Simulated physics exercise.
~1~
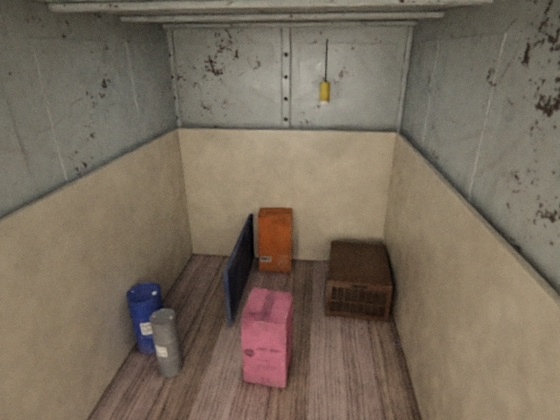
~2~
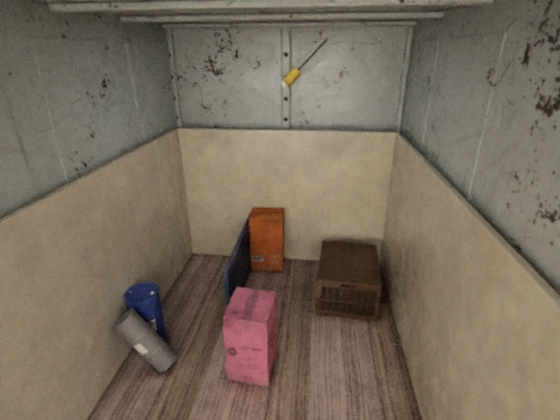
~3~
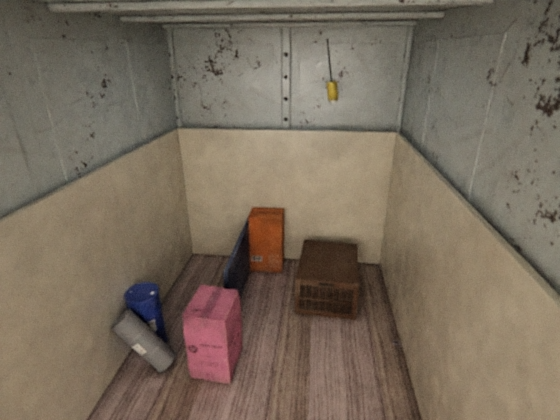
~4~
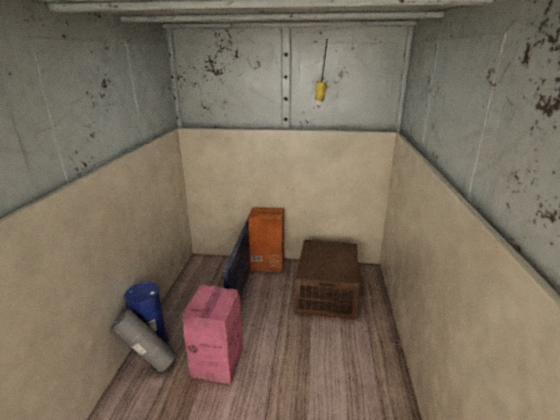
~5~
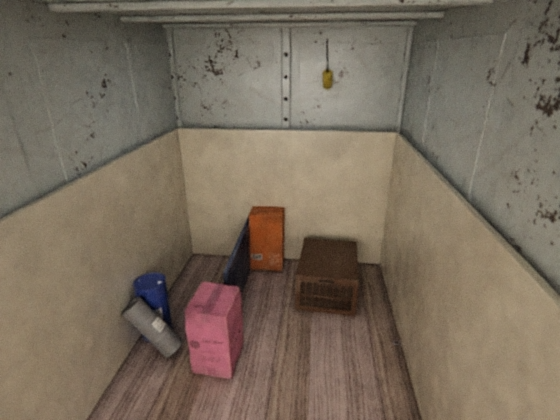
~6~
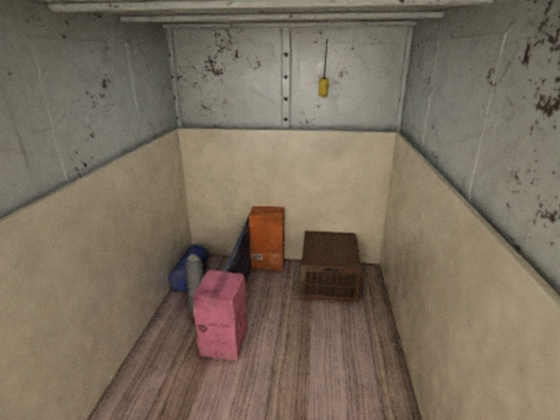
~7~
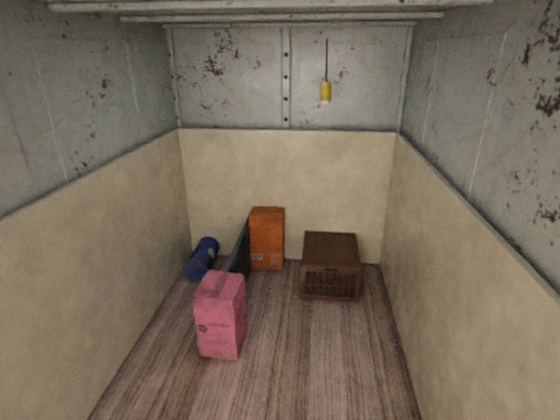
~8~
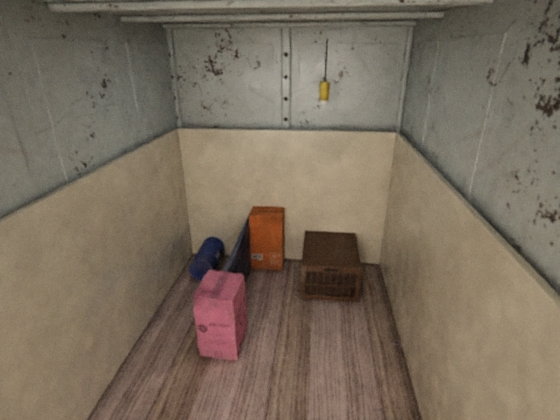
Brown chest and pink box sliding left in a van bay, canisters toppling and rolling forwards, grey one ending out of sight.
